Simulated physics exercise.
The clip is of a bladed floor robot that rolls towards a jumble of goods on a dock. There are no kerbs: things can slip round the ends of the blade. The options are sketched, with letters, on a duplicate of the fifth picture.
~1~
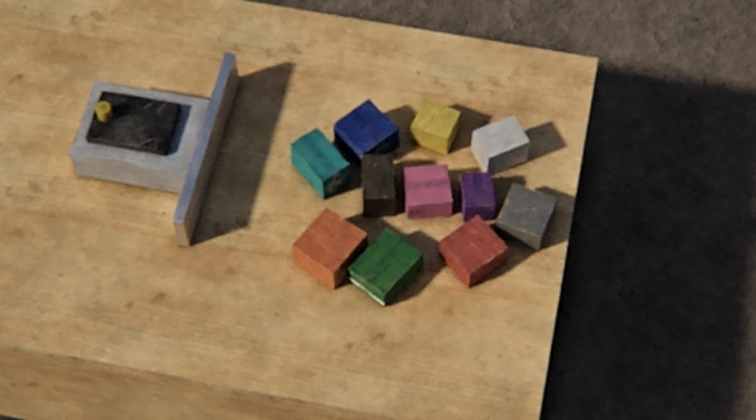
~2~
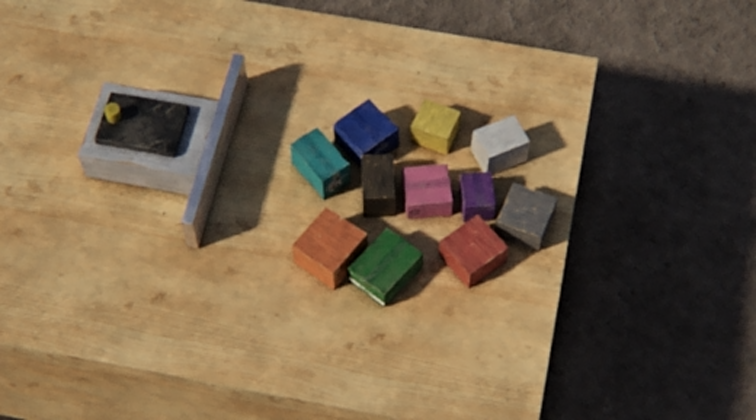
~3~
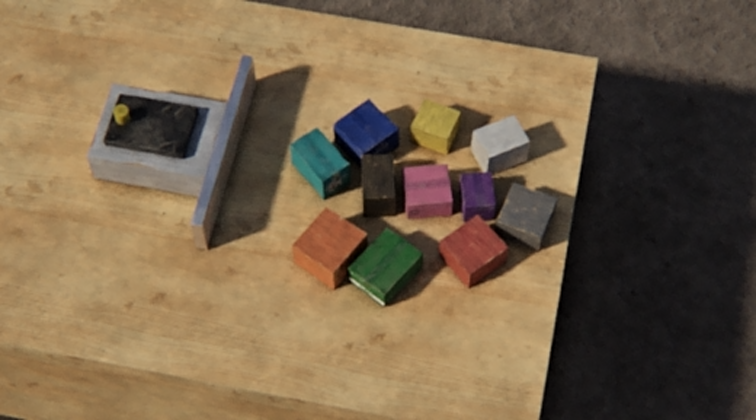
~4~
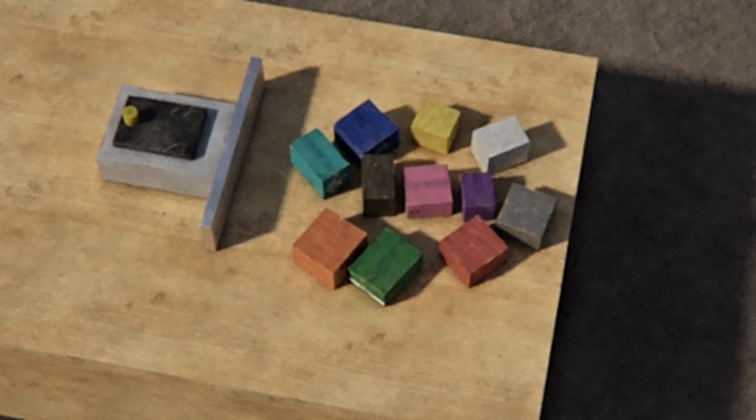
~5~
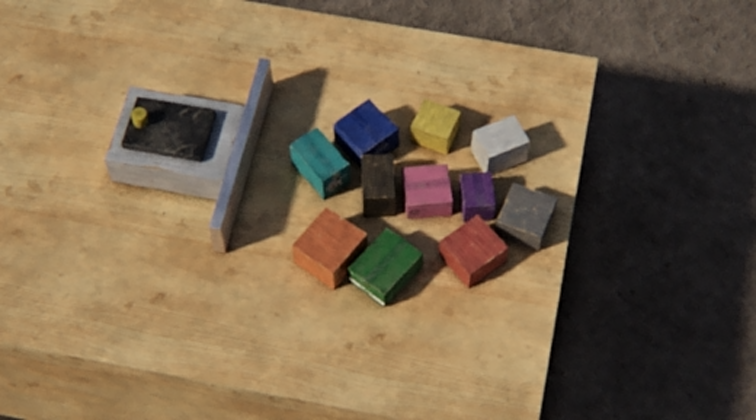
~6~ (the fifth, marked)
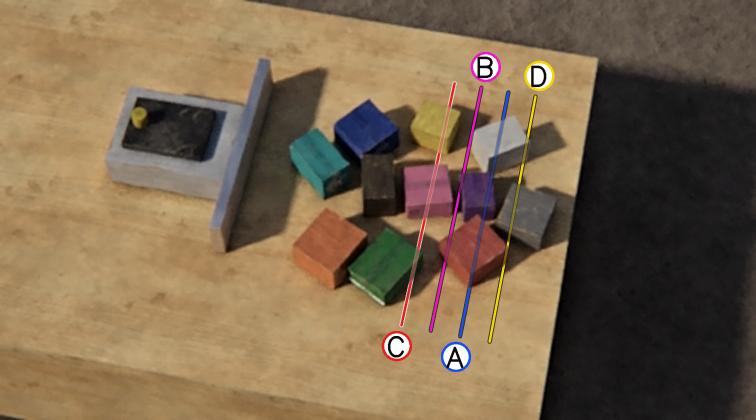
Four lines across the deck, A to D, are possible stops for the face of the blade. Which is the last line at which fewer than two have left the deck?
C is the last line within the limit.
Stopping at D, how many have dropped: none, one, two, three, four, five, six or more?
In all, six or more.
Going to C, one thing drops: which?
It is the grey crate.
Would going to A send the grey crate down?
Yes.
On the marked copy, A at (485, 209); B at (457, 204); C at (429, 199); D at (514, 214).
With C. Early on, robot (241, 141); black crate (389, 189); turquoise parcel (345, 172).
Further on, robot (308, 152); grey crate (544, 220); purple box (507, 202).
At the end, robot (358, 161); grey crate over the edge; purple box (557, 209); one fallen.
As for the rest, A drops five; B drops three; D drops seven.
